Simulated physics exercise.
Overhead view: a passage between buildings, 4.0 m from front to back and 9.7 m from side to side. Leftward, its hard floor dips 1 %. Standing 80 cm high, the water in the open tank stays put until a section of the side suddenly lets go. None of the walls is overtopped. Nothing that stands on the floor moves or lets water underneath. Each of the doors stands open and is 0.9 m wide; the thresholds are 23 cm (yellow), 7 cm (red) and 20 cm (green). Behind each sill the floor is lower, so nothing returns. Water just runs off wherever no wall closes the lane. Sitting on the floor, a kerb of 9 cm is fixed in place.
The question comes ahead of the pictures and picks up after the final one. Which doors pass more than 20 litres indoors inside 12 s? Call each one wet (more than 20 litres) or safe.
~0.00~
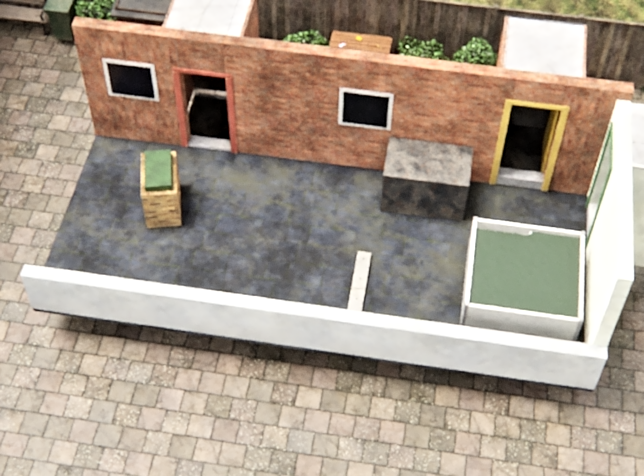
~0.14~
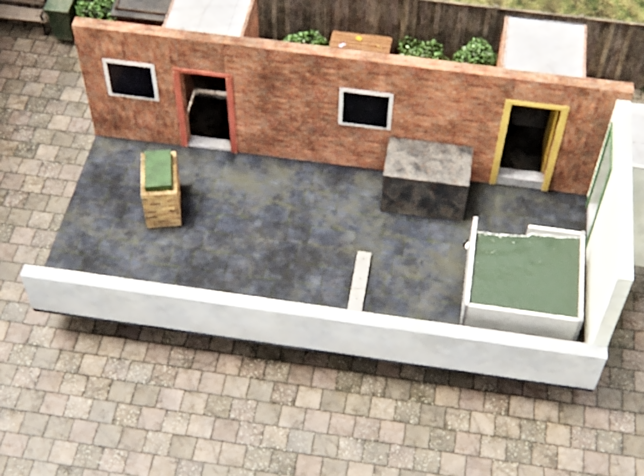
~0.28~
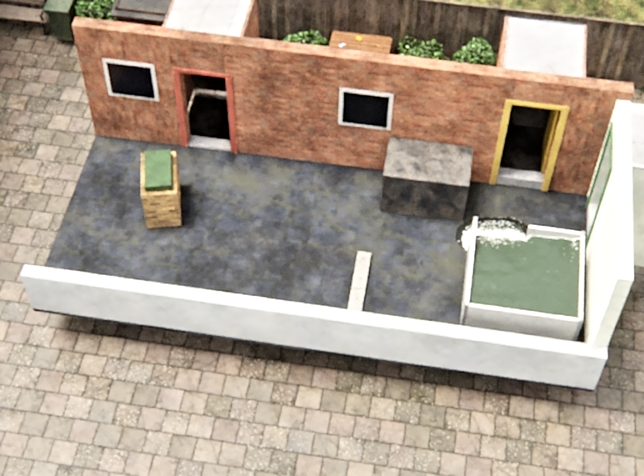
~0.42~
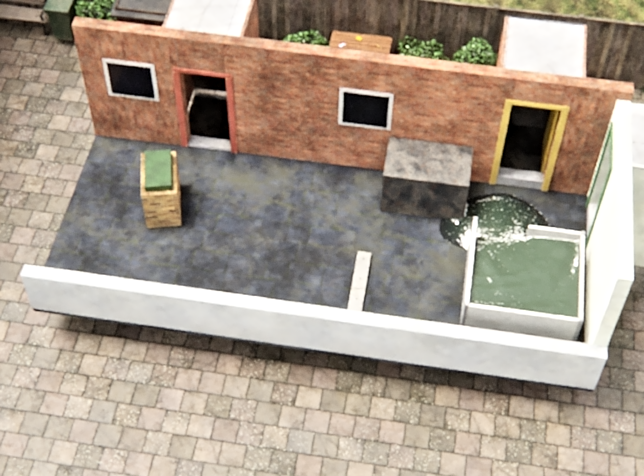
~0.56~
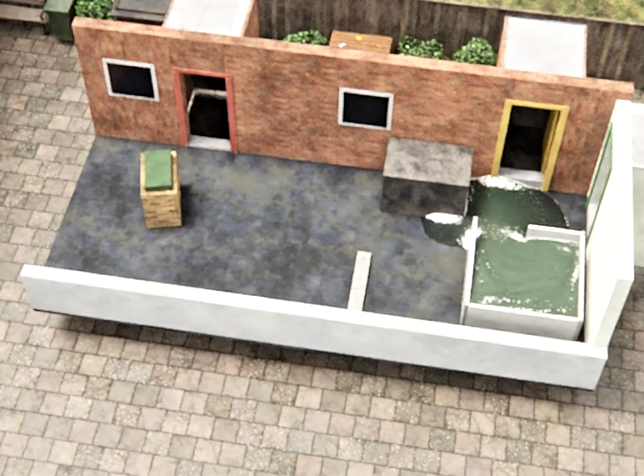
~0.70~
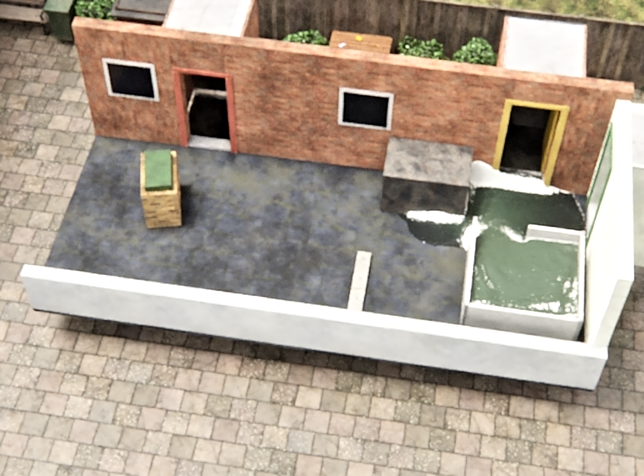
Yellow door: Wet, red door: Safe, green door: Wet.
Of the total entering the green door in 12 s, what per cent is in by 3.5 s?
60 percent or so by then.
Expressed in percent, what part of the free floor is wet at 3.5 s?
I'd guess around 50 %.
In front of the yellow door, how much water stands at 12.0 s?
Depth: Approx. 10.5 cm.
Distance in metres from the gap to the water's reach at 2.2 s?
Distance: Approx. 5.4 m.
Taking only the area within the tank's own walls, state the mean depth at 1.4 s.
The mean depth is around 52 cm.
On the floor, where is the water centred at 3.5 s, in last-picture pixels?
Close to (490, 256) in the last picture.
After 1.4 s water covers 15 % of the floor and is deepest (60 cm) near (478, 188); yellow door 46 cm at the sill, 54 L in, red door not reached, green door 12 cm at the sill, 0 L in.
After 2.2 s water covers 30 % of the floor and is deepest (50 cm) near (580, 200); yellow door 40 cm at the sill, 143 L in, red door not reached, green door 32 cm at the sill, 16 L in.
After 3.5 s water covers 50 % of the floor and is deepest (38 cm) near (569, 257); yellow door 31 cm at the sill, 201 L in, red door 1 cm at the sill, 0 L in, green door 27 cm at the sill, 77 L in.
After 7.0 s water covers 85 % of the floor and is deepest (24 cm) near (466, 214); yellow door 16 cm at the sill, 227 L in, red door 5 cm at the sill, 0 L in, green door 21 cm at the sill, 125 L in.
After 12.0 s water covers 85 % of the floor and is deepest (16 cm) near (478, 188); yellow door 11 cm at the sill, 227 L in, red door 6 cm at the sill, 0 L in, green door 13 cm at the sill, 126 L in.
